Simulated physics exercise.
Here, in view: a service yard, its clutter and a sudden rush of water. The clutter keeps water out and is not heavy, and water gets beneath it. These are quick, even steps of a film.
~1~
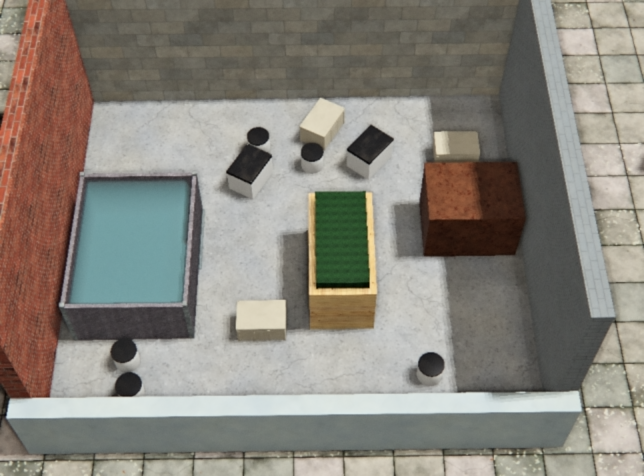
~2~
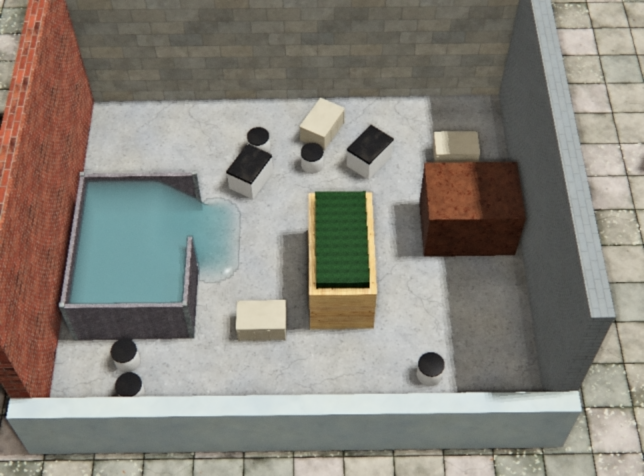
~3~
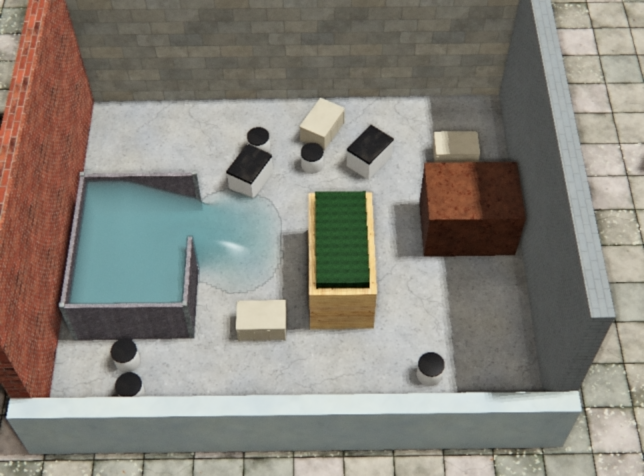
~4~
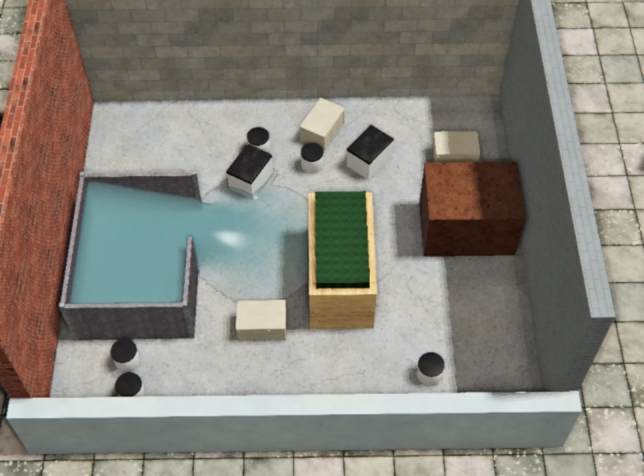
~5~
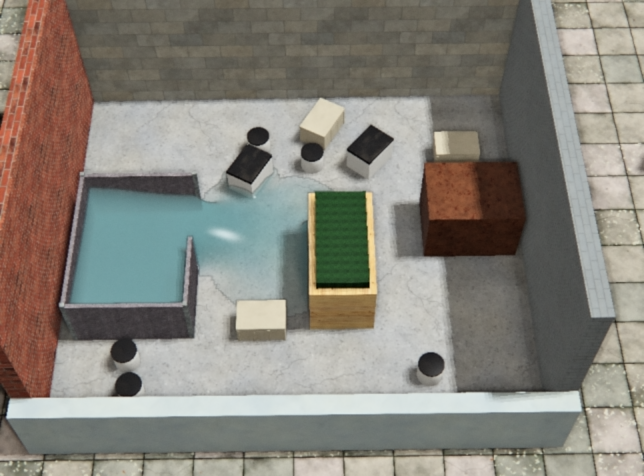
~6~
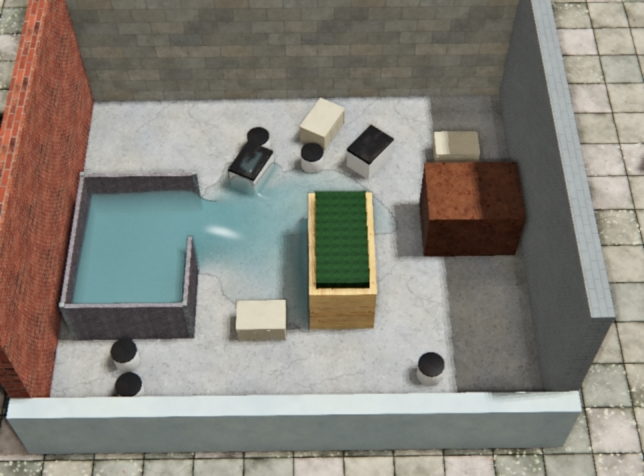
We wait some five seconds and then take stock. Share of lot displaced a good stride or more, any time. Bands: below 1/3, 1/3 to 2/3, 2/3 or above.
2/3 or above.
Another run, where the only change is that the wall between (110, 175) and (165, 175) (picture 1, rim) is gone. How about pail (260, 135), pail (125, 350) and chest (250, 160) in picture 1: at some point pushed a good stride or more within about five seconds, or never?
Well, in order they come out as beyond that mark, under that mark and under that mark.
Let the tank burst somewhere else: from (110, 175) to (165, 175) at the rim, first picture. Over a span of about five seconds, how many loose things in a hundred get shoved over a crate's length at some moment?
I'd say near 50 %.
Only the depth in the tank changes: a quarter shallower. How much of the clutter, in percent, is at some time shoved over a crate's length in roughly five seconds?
Something like 80 percent.
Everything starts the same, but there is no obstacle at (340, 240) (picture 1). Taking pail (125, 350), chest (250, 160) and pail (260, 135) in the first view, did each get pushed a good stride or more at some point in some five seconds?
Following the order you gave: Moved little if at all, got moved a good way, got moved a good way.
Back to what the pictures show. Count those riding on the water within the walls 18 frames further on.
The total here is 9.
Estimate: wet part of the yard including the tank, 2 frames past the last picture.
I'd estimate around 30 percent.
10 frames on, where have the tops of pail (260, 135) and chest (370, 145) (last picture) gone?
(274, 92) and (447, 91), roughly.
A moment on, 1 of 10 are well off their spots; 0 afloat.
Next, 7 of 10 are well off their spots; 4 afloat.
Later, 8 of 10 are well off their spots; 9 afloat.
In the end, 9 of 10 are well off their spots, and 9 have been at some point; 9 afloat.
